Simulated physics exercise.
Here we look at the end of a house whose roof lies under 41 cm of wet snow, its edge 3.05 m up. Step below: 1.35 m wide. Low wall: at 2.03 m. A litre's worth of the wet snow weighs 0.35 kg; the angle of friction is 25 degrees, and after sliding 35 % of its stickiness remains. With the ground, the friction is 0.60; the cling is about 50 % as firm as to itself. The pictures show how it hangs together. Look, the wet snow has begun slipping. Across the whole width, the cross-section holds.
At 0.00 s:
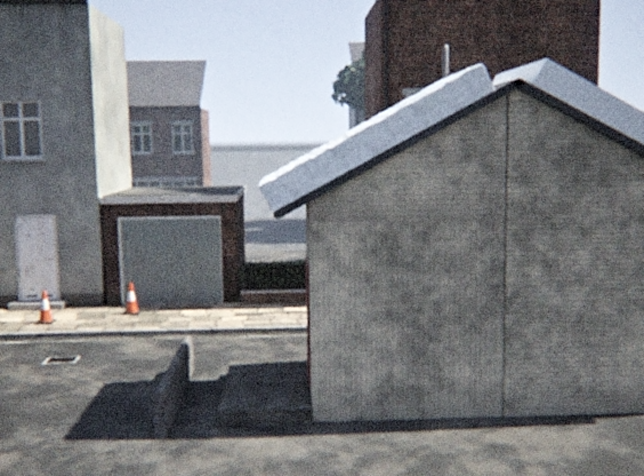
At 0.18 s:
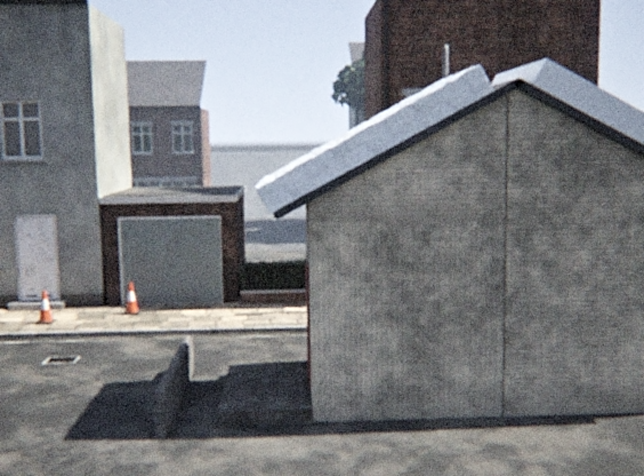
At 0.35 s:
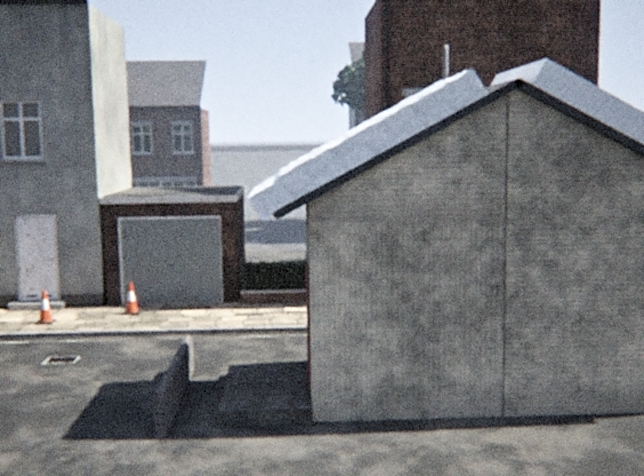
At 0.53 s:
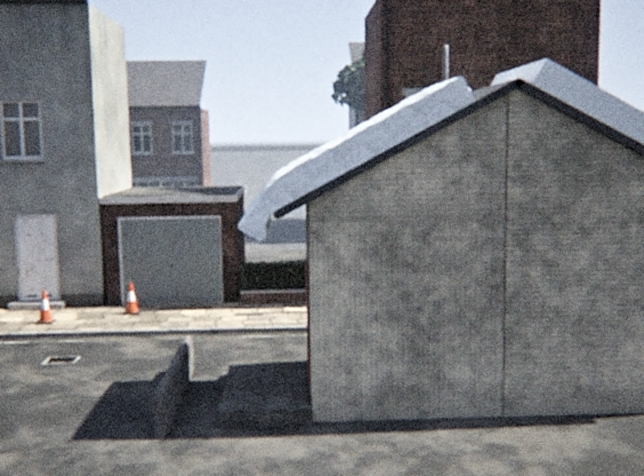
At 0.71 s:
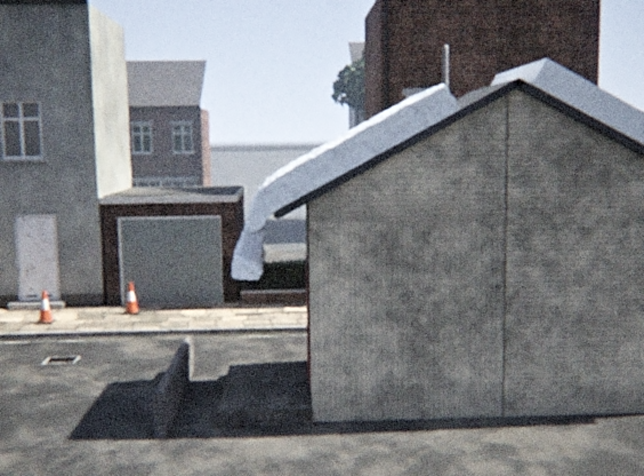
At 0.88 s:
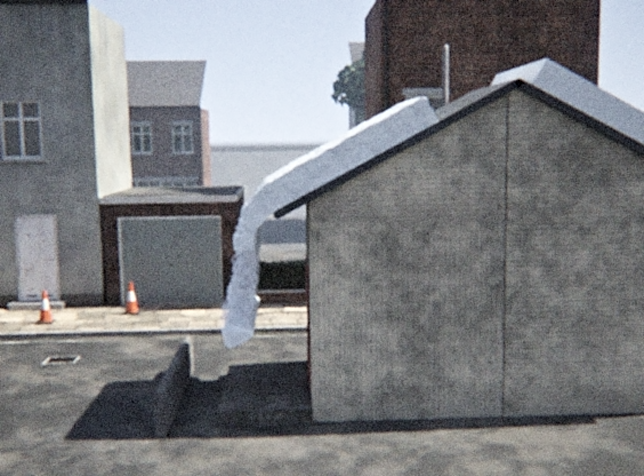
We see the end wall of a house with thick wet snow on its roof; the snow on the left slope slides down past the eaves, bends over the edge, and hangs in a lengthening, cracking strip above the ground.
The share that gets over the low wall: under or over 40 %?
My take is that it lands north of 40 percent.
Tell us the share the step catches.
Roughly 18 percent, I reckon.
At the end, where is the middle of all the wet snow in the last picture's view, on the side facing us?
It sits close to (117, 416) in the last view.
After 1.26 s, 64 % is still on the roof and 0 % is past the low wall.
After 1.71 s, 24 % is still on the roof and 2 % is past the low wall.
After 2.15 s, none is still on the roof and 48 % is past the low wall.
After 2.60 s, none is still on the roof and 50 % is past the low wall.
After 3.60 s, at the end, none is still on the roof and 50 % is past the low wall.
